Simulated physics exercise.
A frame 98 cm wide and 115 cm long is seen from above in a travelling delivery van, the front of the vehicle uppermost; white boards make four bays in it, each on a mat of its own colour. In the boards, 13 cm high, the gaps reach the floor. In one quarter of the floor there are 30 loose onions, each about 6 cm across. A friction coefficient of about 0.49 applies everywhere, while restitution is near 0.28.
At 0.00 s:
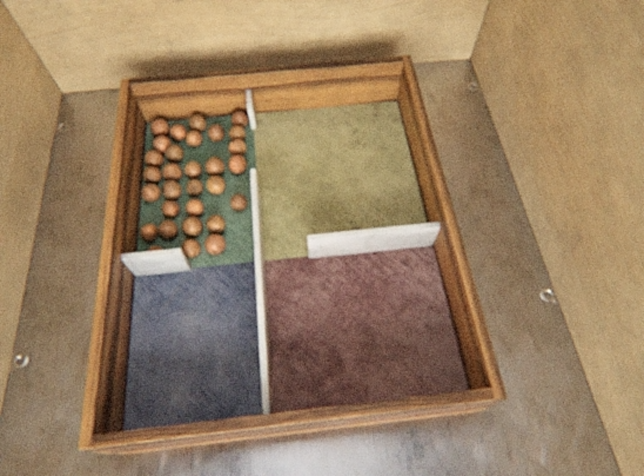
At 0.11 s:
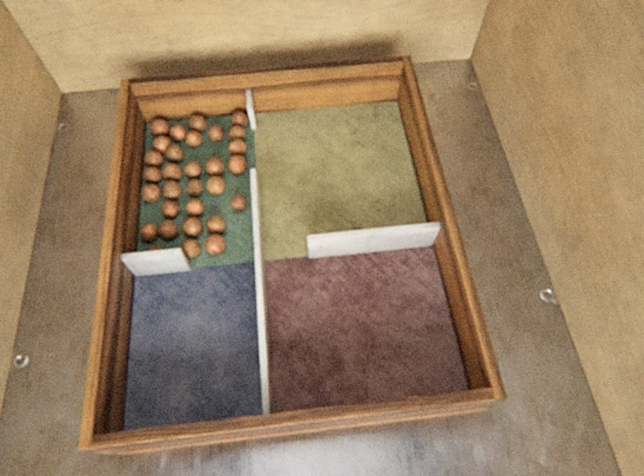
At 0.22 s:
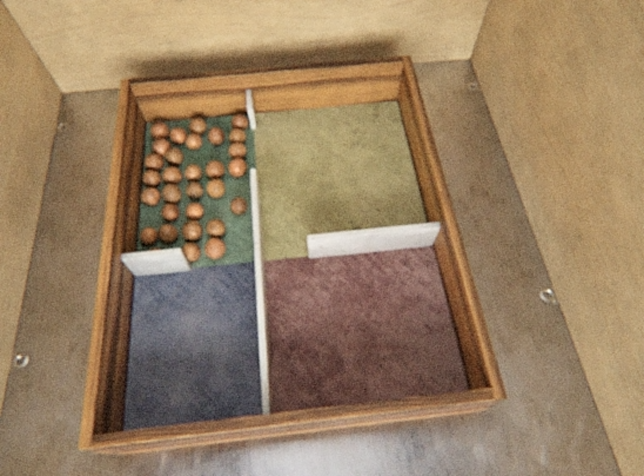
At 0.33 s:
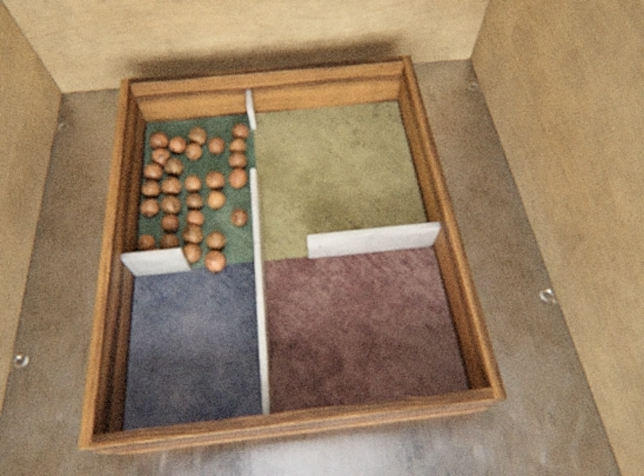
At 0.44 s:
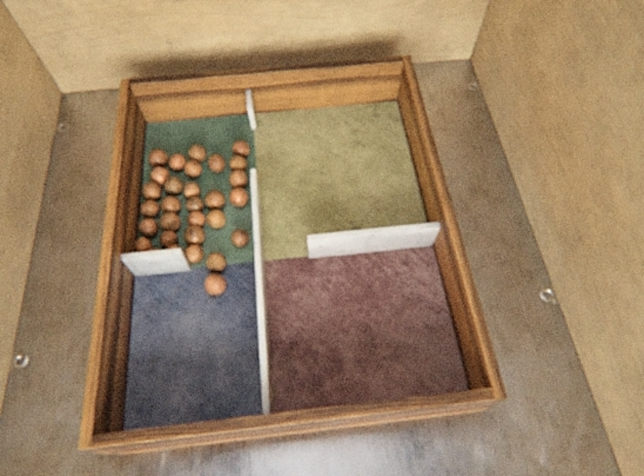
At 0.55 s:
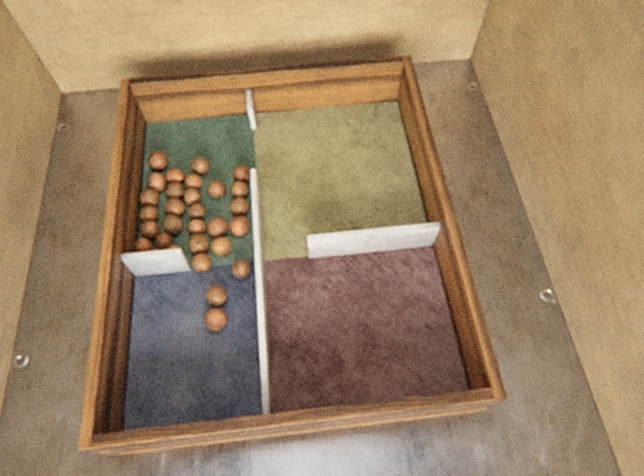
A wooden tray holds small round onions that slide down, a few entering the blue bay.
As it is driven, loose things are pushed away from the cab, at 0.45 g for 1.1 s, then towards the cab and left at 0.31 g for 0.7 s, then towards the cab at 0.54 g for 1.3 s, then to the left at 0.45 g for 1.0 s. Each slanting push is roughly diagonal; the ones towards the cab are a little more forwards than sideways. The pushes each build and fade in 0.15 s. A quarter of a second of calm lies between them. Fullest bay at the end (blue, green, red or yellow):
Green bay.
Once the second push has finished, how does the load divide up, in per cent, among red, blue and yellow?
Red 0, blue 50, yellow 0 %.
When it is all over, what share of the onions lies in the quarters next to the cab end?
Near enough 70 per cent, I'd say.
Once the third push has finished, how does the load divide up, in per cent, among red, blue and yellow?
Red 0, blue 30, yellow 10 %.
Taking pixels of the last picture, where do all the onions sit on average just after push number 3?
The average place is at about (191, 176).
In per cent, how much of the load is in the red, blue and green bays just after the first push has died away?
Red at 0, blue at 60, green at 40 in a hundred.
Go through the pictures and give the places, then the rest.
Middle of the blue mat (197, 345); middle of the green mat (199, 186); middle of the red mat (361, 327); middle of the yellow mat (337, 172); 30 in the green bay; the onion farthest behind, in the direction of the first push, is at (240, 120), in the first picture.
In the second picture, 30 in the green bay; the onion farthest behind, in the direction of the first push, is at (240, 120).
In the third picture, 30 in the green bay; the onion farthest behind, in the direction of the first push, is at (240, 123).
In the fourth picture, 1 in the blue bay and 29 in the green bay; the onion farthest behind, in the direction of the first push, is at (240, 132).
In the fifth picture, 2 in the blue bay and 28 in the green bay; the onion farthest behind, in the direction of the first push, is at (241, 149).
In the sixth picture, 3 in the blue bay and 27 in the green bay; the onion farthest behind, in the direction of the first push, is at (158, 161).
After push 1 (1.34 s), 18 in the blue bay and 12 in the green bay.
After push 2 (2.29 s), 15 in the blue bay and 15 in the green bay.
After push 3 (3.84 s), 8 in the blue bay, 20 in the green bay and 2 in the yellow bay.
After push 4 (5.09 s), 8 in the blue bay, 21 in the green bay and 1 in the yellow bay.
When it is over (at 5.68 s), 8 in the blue bay, 21 in the green bay and 1 in the yellow bay.
